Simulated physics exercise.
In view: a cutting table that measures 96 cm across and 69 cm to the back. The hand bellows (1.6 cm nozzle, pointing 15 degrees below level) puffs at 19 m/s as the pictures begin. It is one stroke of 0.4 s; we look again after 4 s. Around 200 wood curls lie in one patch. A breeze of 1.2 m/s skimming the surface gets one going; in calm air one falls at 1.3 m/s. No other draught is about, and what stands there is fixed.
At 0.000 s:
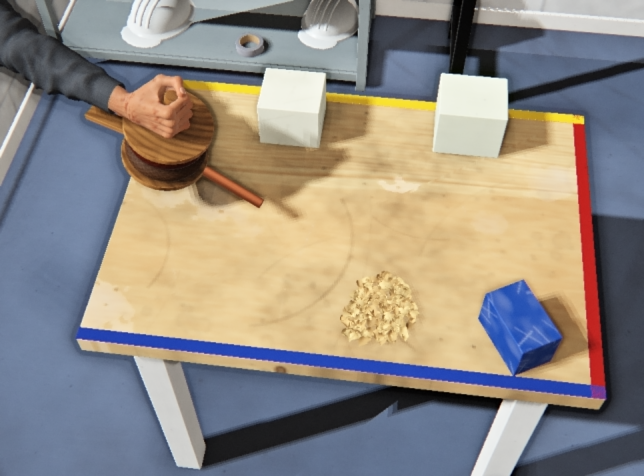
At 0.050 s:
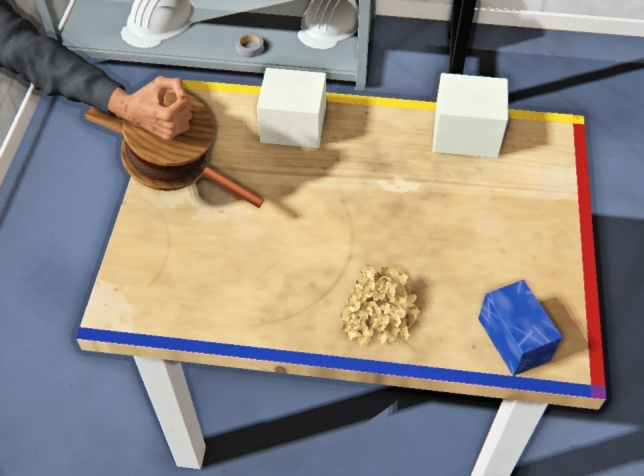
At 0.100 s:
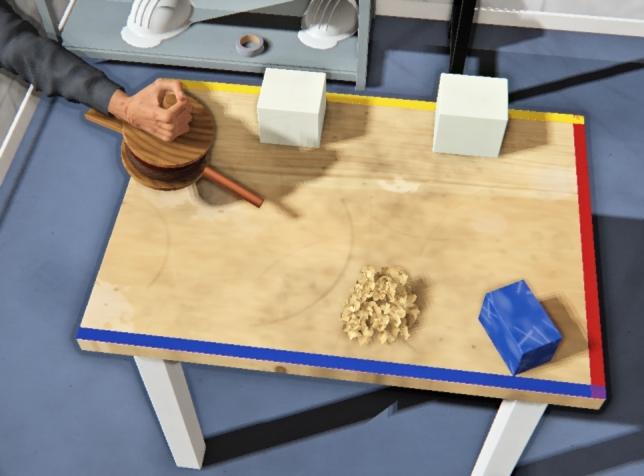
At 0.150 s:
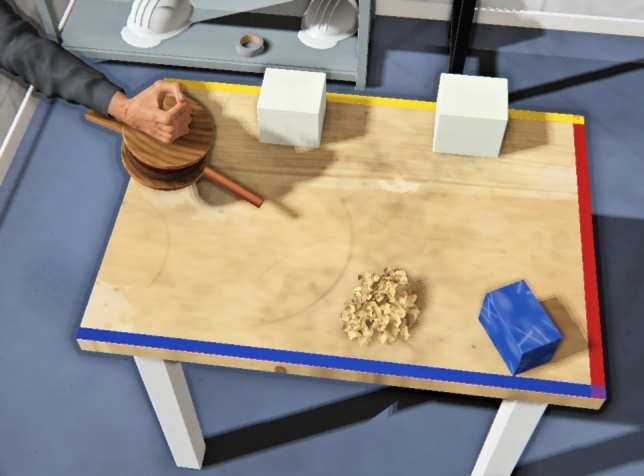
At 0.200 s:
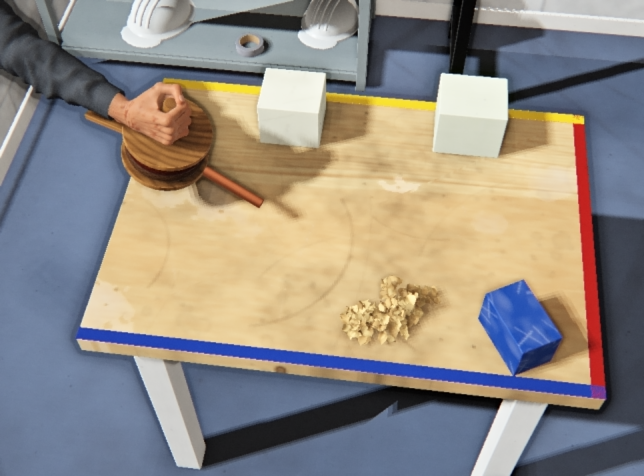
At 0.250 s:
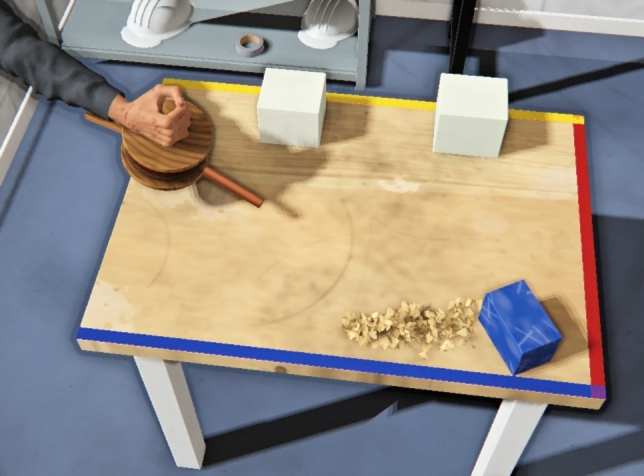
A hand pressing round wooden bellows on a table as a patch of wood curls stretches rightward toward a blue block.
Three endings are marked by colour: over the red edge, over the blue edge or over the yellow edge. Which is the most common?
It is blue that takes the most.
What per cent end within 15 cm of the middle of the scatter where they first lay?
Some 10 per cent.
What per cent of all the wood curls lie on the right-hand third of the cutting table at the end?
Some 2 per cent.
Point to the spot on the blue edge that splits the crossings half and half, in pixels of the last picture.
At about (468, 384).
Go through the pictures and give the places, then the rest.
In the first picture, the middle of the wood curls is near (383, 309), none has stirred yet and the mouth of the hand bellows is at (262, 204).
In the second picture, the middle of the wood curls is near (386, 307), none has stirred yet, the yellow edge is centred on (370, 97), the red edge is centred on (593, 241) and the blue edge is centred on (335, 369).
In the third picture, the middle of the wood curls is near (386, 307), none has stirred yet, the top of a block is at (523, 315) and the top of a block is at (474, 96).
In the fourth picture, the middle of the wood curls is near (386, 307) and none has stirred yet.
In the fifth picture, the middle of the wood curls is near (391, 315), the farthest in sight from the hand bellows is at (434, 300) and about 35 % have left their places.
In the sixth picture, the middle of the wood curls is near (406, 327), the farthest in sight from the hand bellows is at (462, 344) and about 70 % have left their places.
After 0.8 s the count stands so, 0 % are over the yellow edge, 1 % over the red edge and 86 % over the blue edge.
After 1.3 s the count stands so, 0 % are over the yellow edge, 1 % over the red edge and 86 % over the blue edge.
After 2.2 s the count stands so, 0 % are over the yellow edge, 1 % over the red edge and 86 % over the blue edge.
After 4.0 s, at the end, 0 % are over the yellow edge, 1 % over the red edge and 86 % over the blue edge.
